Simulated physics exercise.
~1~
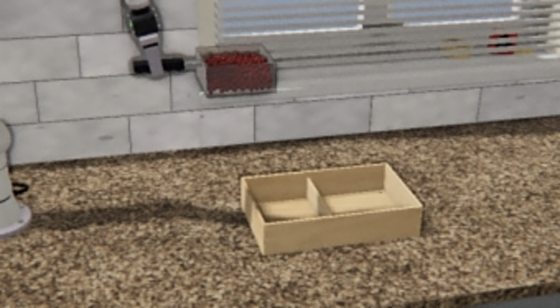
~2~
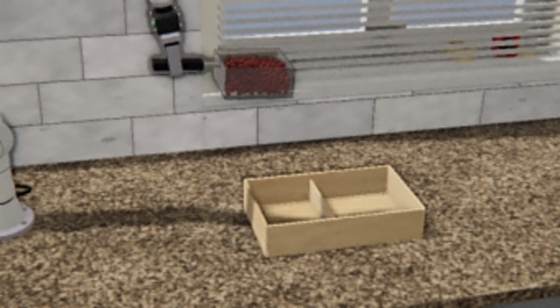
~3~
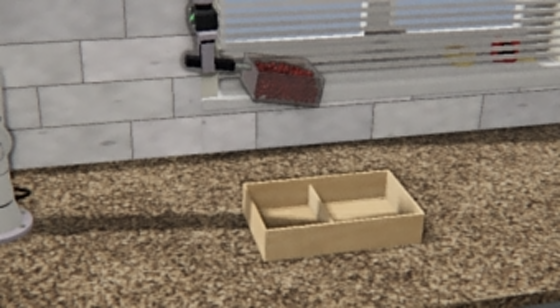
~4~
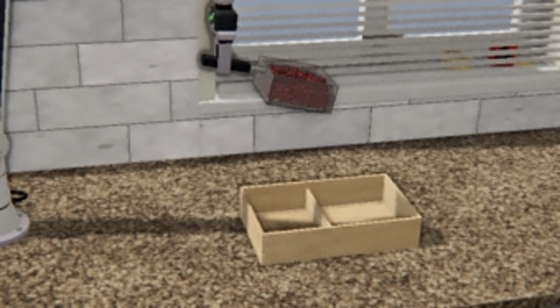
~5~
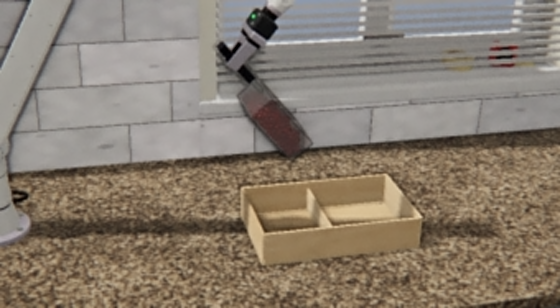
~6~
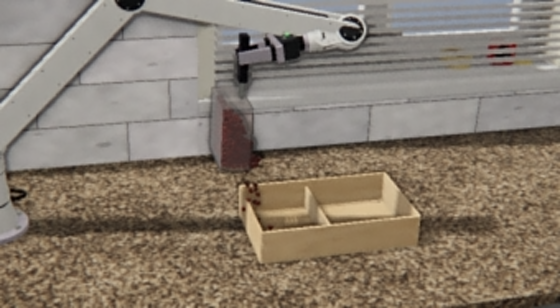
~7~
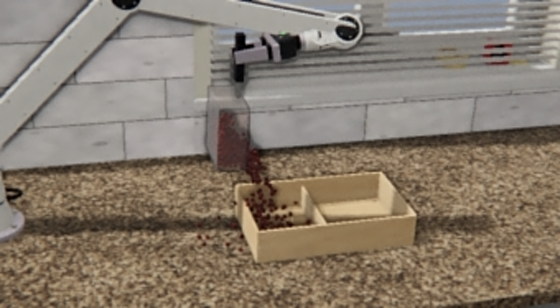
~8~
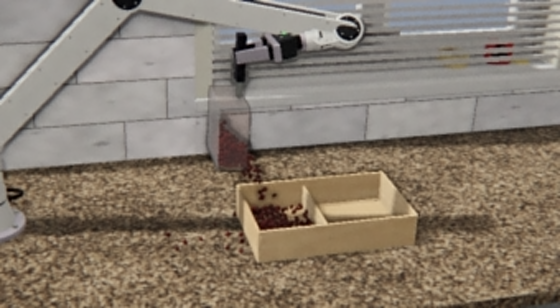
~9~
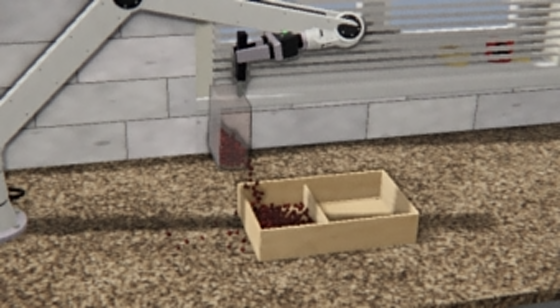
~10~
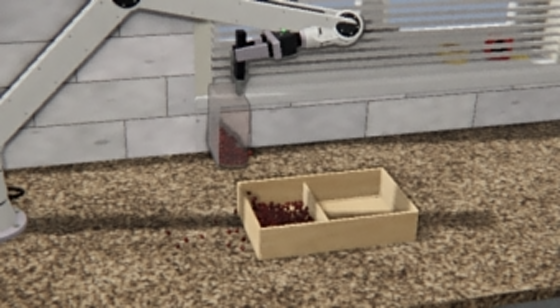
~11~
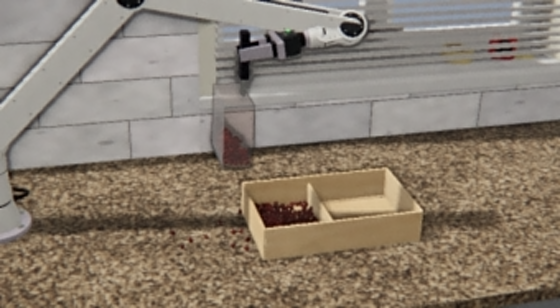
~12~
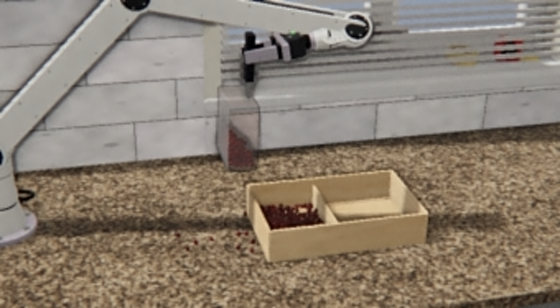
A white robot arm with a black gripper carries a clear box of dark red beans rightward above a speckled brown counter, seen from slightly above, with pale wall tiles and window blinds behind. On the counter sits a light wooden crate split in two by a cross wall. The arm swings the box down and tips it until it stands on end over the crate's left edge. Beans pour into the left part and heap up, while a few scatter on the counter. The flow stops, and the arm holds still with some beans left in the box and the right part empty.
